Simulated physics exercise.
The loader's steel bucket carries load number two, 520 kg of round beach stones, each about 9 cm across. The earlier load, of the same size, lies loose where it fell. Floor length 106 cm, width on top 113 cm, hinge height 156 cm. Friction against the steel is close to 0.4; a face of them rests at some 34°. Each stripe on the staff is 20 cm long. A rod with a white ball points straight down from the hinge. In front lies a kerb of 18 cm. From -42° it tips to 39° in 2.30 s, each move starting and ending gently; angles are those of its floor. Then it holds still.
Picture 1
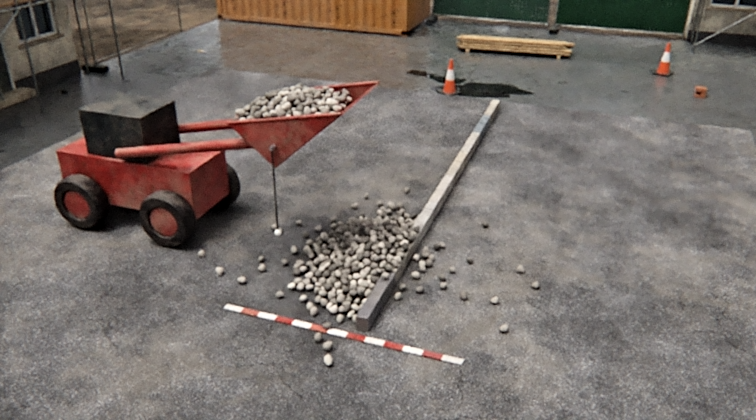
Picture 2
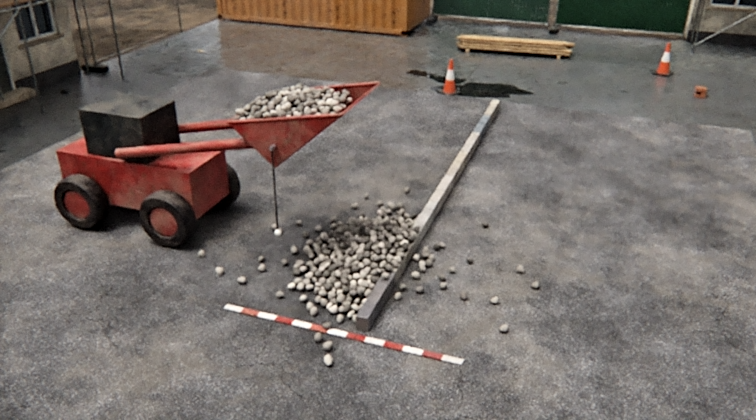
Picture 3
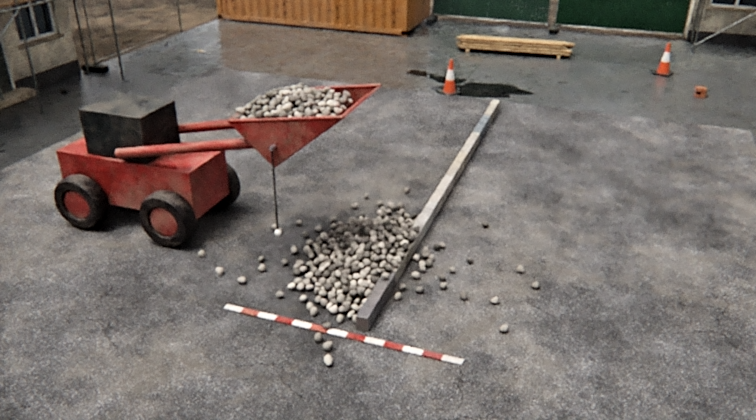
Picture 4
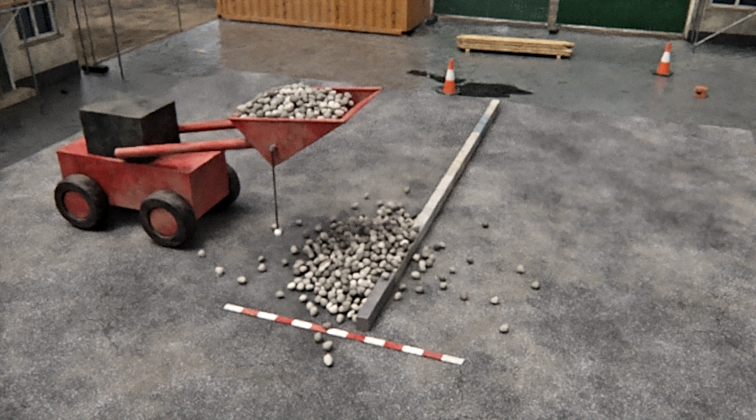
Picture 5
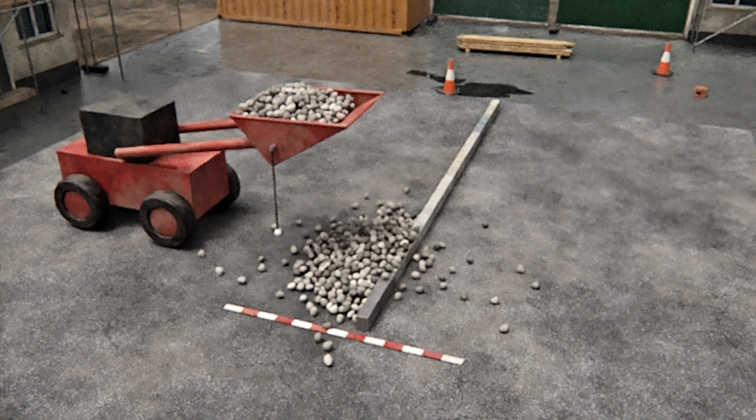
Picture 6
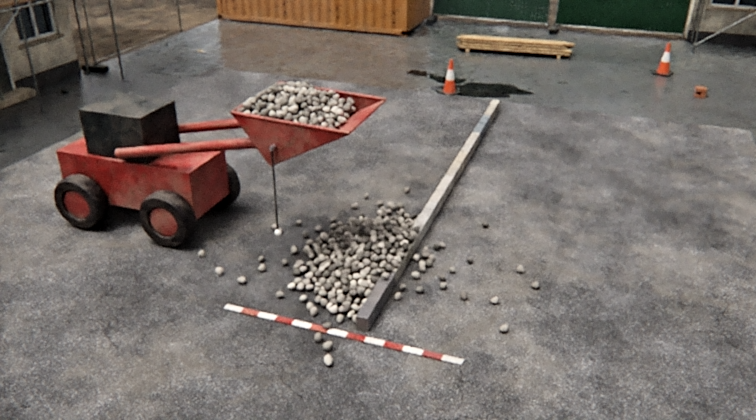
A red loader stood beside a loose pile of stones against a long kerb, and its raised bucket, heaped with more stones, slowly tilted back a little as the lip sank slightly.
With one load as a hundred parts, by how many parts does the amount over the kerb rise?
Some 47 per cent is added.
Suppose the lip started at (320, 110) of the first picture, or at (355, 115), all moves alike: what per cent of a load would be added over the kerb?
Near 15 per cent from the first place, 70 from the second.
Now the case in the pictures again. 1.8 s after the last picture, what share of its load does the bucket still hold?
About 20 per cent.
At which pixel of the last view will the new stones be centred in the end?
Their middle is at about (398, 255).
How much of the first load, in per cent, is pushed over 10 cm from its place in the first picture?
Roughly 15 per cent of them.
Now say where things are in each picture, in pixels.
In the first picture, the bucket is at -42°, its lip at (341, 114); the top of the load is at (315, 95). The earlier load is highest near (378, 241), 29 cm above ground level, 97 % on this side of the kerb, 4 % over the kerb.
In the second picture, lip at (342, 115), floor tilted -41°, highest stones at (315, 95).
In the third picture, lip at (343, 117), floor tilted -40°, highest stones at (302, 94).
In the fourth picture, the bucket is at -37°, its lip at (345, 121); the top of the load is at (300, 93).
In the fifth picture, lip at (347, 127), floor tilted -33°, highest stones at (292, 91).
In the sixth picture, lip at (350, 133), floor tilted -28°, highest stones at (285, 88).
Then, 1.1 s after the last picture the floor is at 26°; in per cent of one load, 94 in the bucket, 103 on this side of the kerb, 4 over the kerb; the foremost stones are at (490, 277).
Then, 1.8 s after the last picture the floor is at 39°; in per cent of one load, 18 in the bucket, 163 on this side of the kerb, 19 over the kerb; the foremost stones are at (489, 289).
Then, 2.2 s after the last picture the floor is at 39°; in per cent of one load, 0 in the bucket, 163 on this side of the kerb, 37 over the kerb; the foremost stones are at (513, 283).
Then, 4.9 s after the last picture the floor is at 39°; in per cent of one load, 0 in the bucket, 150 on this side of the kerb, 51 over the kerb; the foremost stones are at (553, 292). Net gain over the kerb, 47.
